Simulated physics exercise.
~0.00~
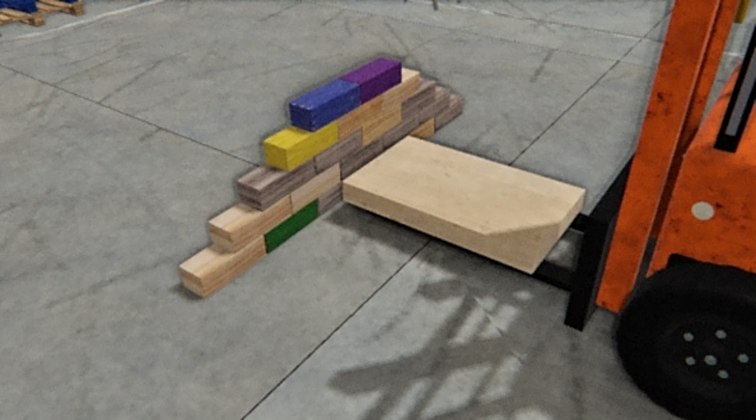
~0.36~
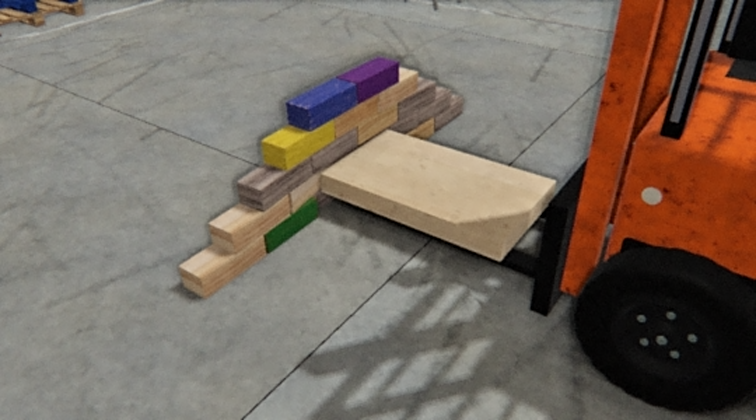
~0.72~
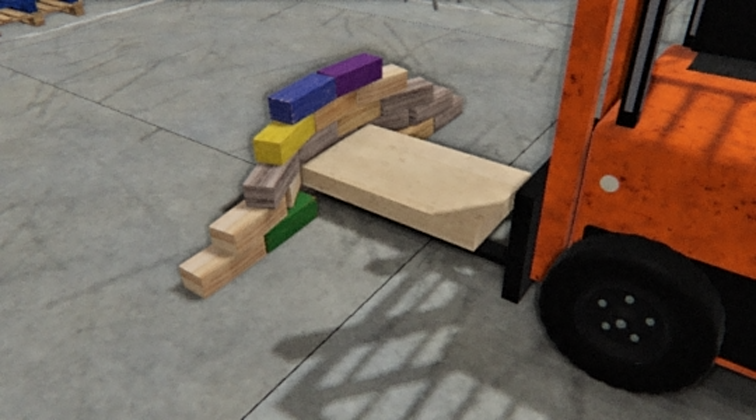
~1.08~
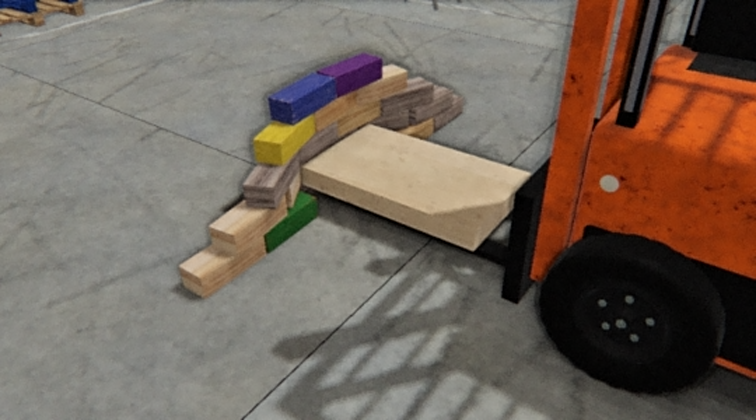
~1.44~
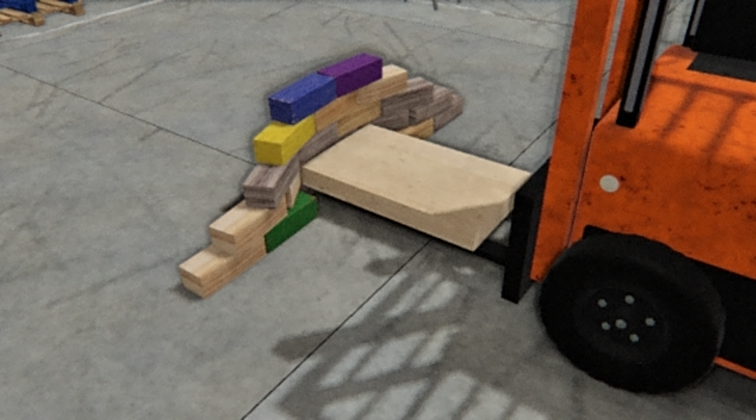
Warehouse floor, orange forklift pushing a pale block leftward into a stepped timber wall, bowing its upper rows before everything stops, still standing.
